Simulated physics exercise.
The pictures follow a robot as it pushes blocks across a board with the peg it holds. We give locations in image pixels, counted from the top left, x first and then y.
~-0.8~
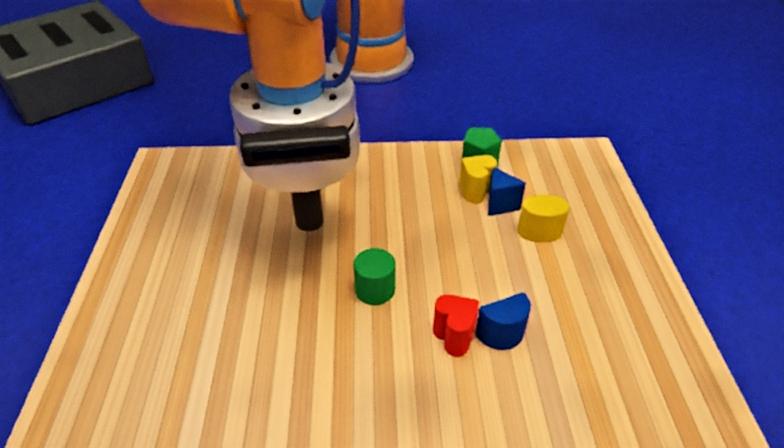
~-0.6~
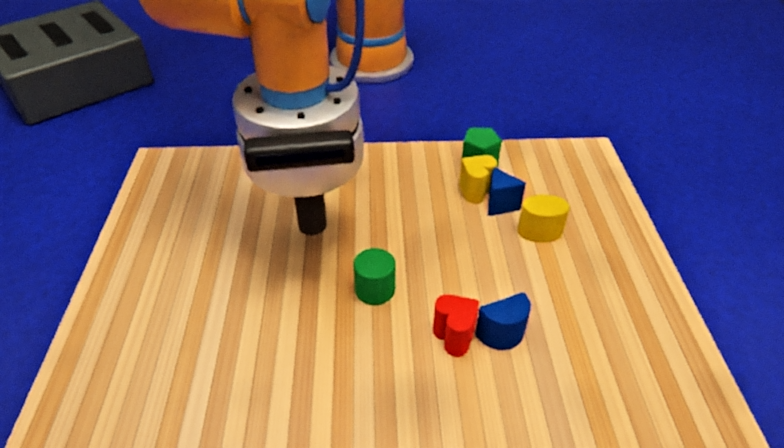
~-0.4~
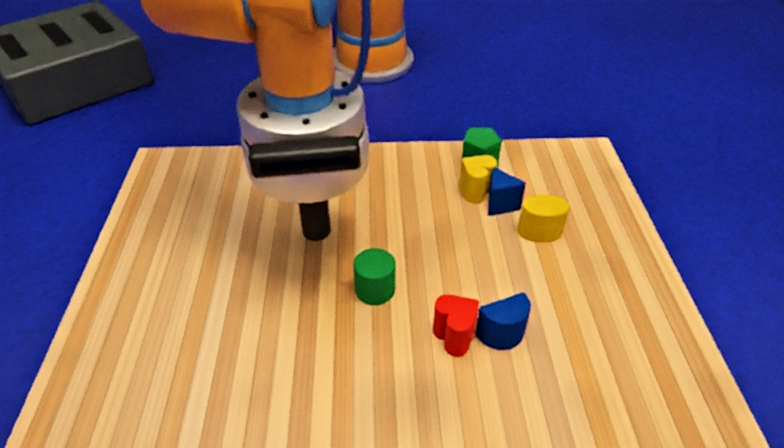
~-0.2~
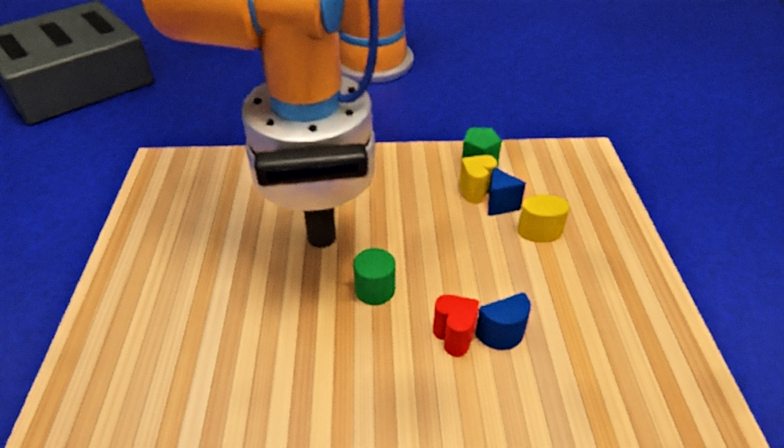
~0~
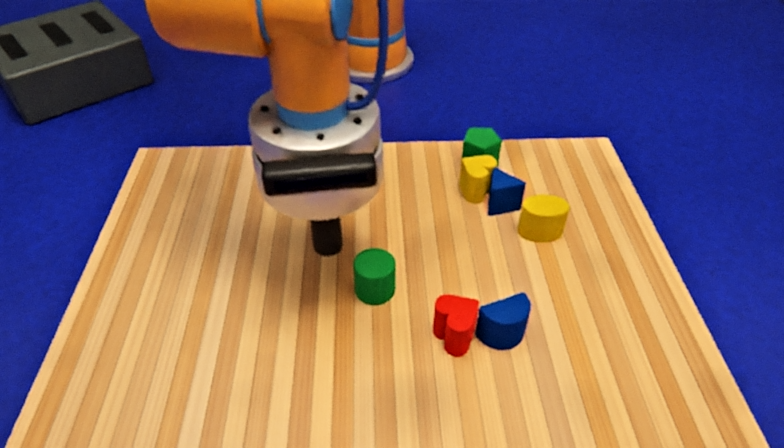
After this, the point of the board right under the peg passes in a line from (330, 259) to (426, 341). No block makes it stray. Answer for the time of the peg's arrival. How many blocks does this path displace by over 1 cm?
My guess is at least three.
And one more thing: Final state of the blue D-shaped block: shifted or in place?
That block is going to get moved.
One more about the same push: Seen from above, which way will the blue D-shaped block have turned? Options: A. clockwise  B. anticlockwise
The one that fits is B, anticlockwise.
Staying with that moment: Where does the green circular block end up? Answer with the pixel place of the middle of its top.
The centre of its top face lies at (453, 291).
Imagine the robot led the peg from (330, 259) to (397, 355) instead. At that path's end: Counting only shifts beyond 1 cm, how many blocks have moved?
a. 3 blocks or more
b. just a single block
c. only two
It's b.
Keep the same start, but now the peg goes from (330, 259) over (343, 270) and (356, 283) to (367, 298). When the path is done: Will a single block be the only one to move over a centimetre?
In short: Yes.
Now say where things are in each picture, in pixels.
In the first picture, peg tip at (310, 222); block tops, green circular block at (374, 262); red heart-shaped block at (458, 310); blue D-shaped block at (509, 308).
In the second picture, peg at (313, 226); blocks unchanged.
In the third picture, peg at (317, 231); blocks unchanged.
In the fourth picture, peg at (322, 238); blocks unchanged.
In the fifth picture, peg at (328, 246); green circular block at (374, 262); red heart-shaped block at (458, 310); blue D-shaped block at (509, 308).
What follows on the original path. One third of the way, peg at (357, 272); green circular block at (389, 270).
Two thirds of the way, peg at (390, 300); green circular block at (429, 287); red heart-shaped block at (465, 313); blue D-shaped block at (515, 310).
At the end, peg at (426, 328); green circular block at (453, 291); red heart-shaped block at (482, 313), turned 75° clockwise; blue D-shaped block at (523, 316), turned 45° anticlockwise.
